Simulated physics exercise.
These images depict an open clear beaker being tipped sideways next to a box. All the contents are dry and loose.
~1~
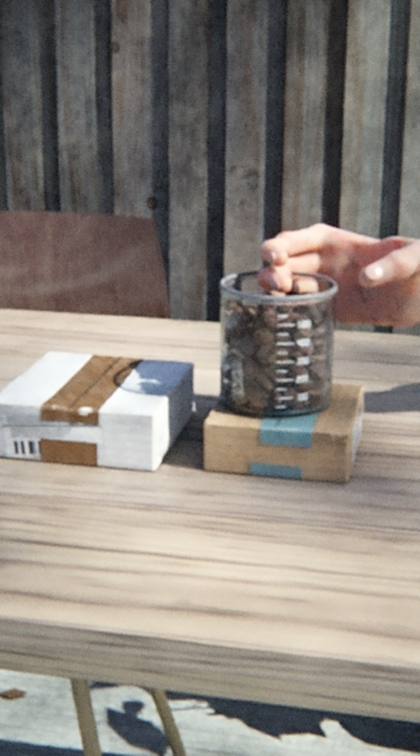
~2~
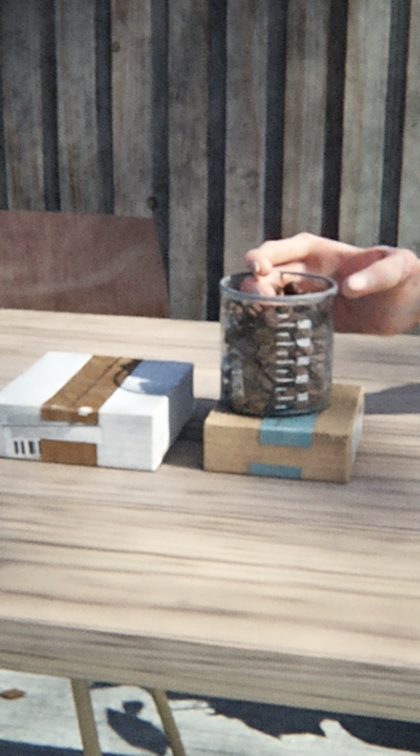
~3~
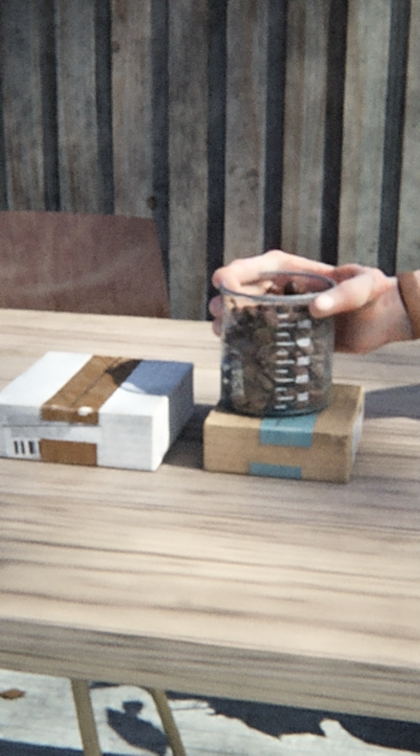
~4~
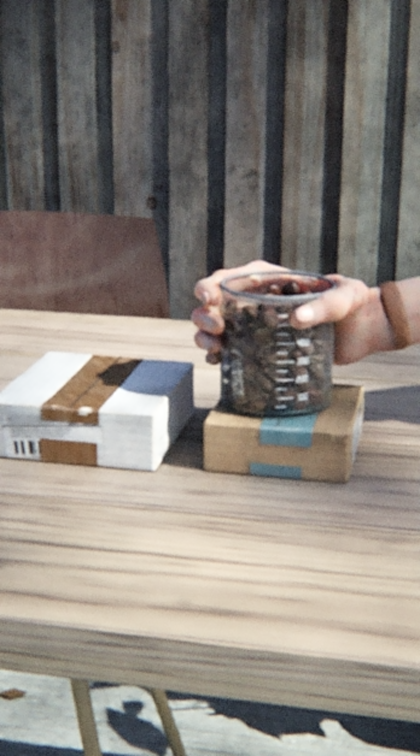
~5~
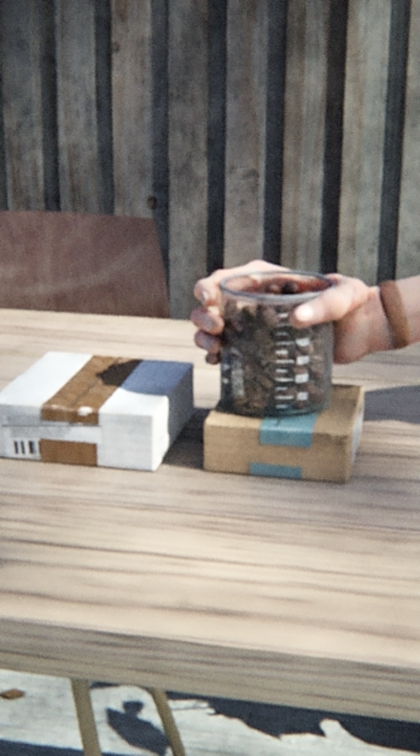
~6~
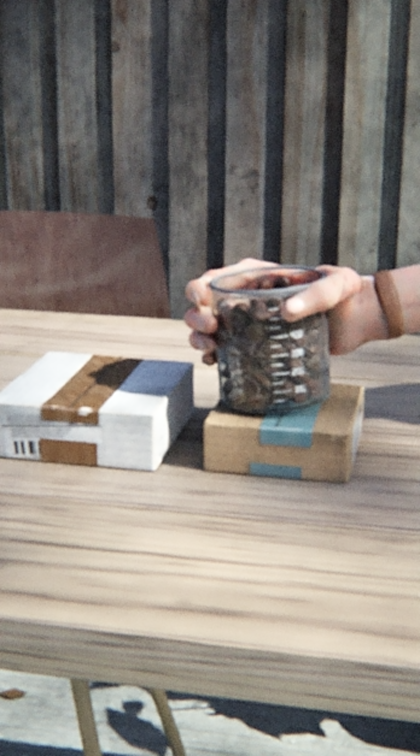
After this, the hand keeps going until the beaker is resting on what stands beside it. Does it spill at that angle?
It's going to lose some at that tilt.
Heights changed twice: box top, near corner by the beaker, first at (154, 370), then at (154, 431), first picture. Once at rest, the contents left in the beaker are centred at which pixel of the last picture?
First height: Roughly (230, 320); second height: Roughly (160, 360).
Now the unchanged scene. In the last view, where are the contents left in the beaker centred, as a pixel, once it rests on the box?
Centre at rest: Approx. (180, 341).
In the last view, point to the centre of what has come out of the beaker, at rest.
Roughly at (85, 375).
Then, 0.51 s on from there, the beaker leans 32°; everything is still inside.
Then, 1.05 s on from there, the beaker leans 62°; everything is still inside.
Then, 1.69 s on from there, the beaker rests on the box at 80°; a small part of the flat chocolate drops out of it.
In the end, the beaker rests on the box at 80°; a small part of the flat chocolate drops out of it.
